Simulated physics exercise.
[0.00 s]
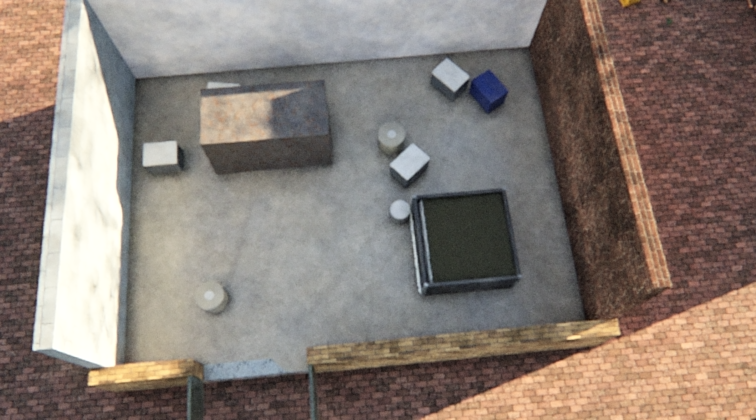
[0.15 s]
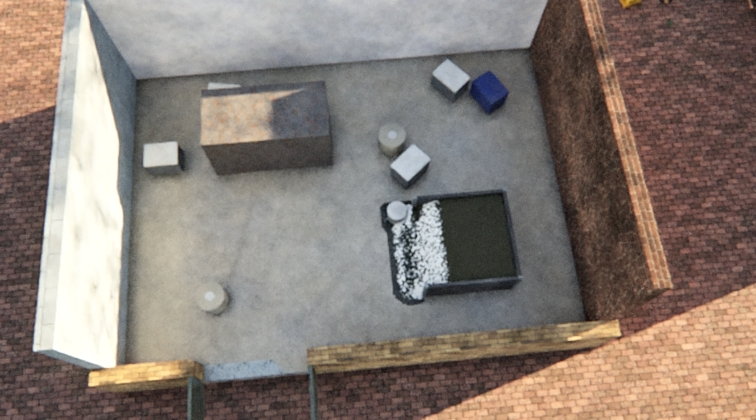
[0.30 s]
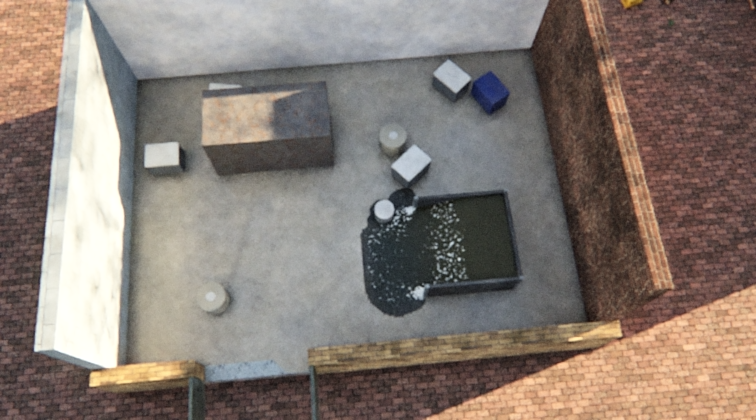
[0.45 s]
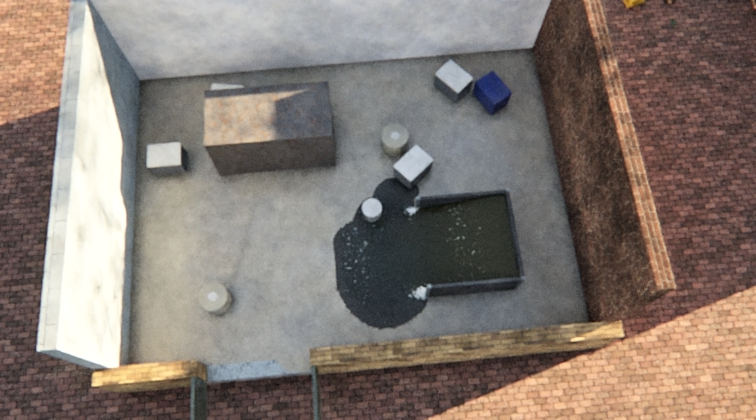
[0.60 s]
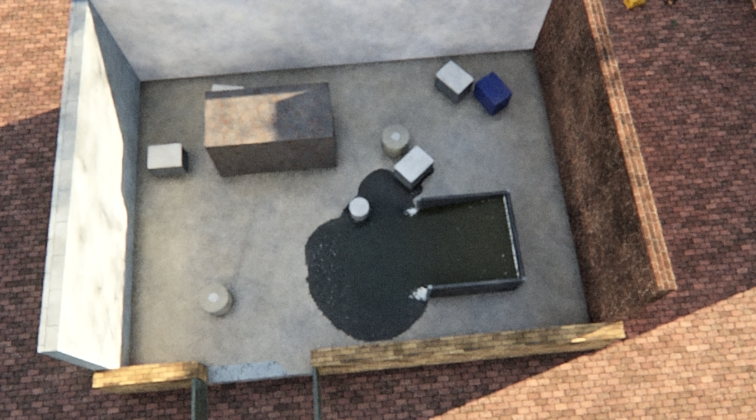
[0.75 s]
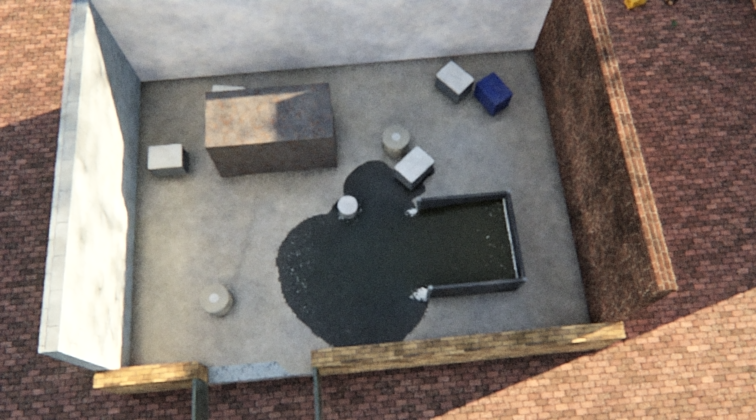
We see a walled yard from above, holding boxes, tubs and a tank of dark liquid; the tank's left side bursts open, and foamy, then dark liquid spreads leftward across the floor, pushing one small pale tub left.
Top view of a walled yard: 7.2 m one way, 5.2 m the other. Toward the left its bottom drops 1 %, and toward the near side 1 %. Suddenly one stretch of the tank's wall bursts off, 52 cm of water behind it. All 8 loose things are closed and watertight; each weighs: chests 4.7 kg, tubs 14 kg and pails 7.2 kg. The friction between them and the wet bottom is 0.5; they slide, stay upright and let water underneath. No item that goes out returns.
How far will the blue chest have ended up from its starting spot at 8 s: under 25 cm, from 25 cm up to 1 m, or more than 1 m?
Expect a tiny change in position.
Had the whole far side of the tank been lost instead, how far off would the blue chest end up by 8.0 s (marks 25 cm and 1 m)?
With that failure, the blue chest lands a long way off.
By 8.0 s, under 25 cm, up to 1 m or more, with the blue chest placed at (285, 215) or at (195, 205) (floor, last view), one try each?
First it is swept away, then it is swept away.
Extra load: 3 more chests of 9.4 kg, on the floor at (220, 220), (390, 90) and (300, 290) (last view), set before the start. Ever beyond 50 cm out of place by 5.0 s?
Lab note - in order: Above threshold / below threshold / above threshold.
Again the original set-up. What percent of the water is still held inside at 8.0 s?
Close to 78 in a hundred parts remain.
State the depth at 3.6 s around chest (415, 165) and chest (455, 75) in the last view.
0 and 0 cm.
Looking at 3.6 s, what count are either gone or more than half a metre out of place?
I count 2 of them.
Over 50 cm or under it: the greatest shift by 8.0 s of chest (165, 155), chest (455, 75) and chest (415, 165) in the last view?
Taking them in order: Exceeded, fell shy and fell shy.
After 1.6 s the blue chest is near (495, 88), 0.0 m from its start, aground; 0 of 8 are out; 0 afloat.
After 3.6 s the blue chest is near (495, 88), 0.0 m from its start, aground; 0 of 8 are out; 2 afloat.
After 5.6 s the blue chest is near (495, 88), 0.0 m from its start, aground; 0 of 8 are out; 1 afloat.
After 8.0 s the blue chest is near (495, 88), 0.0 m from its start, aground; 0 of 8 are out; 2 afloat.
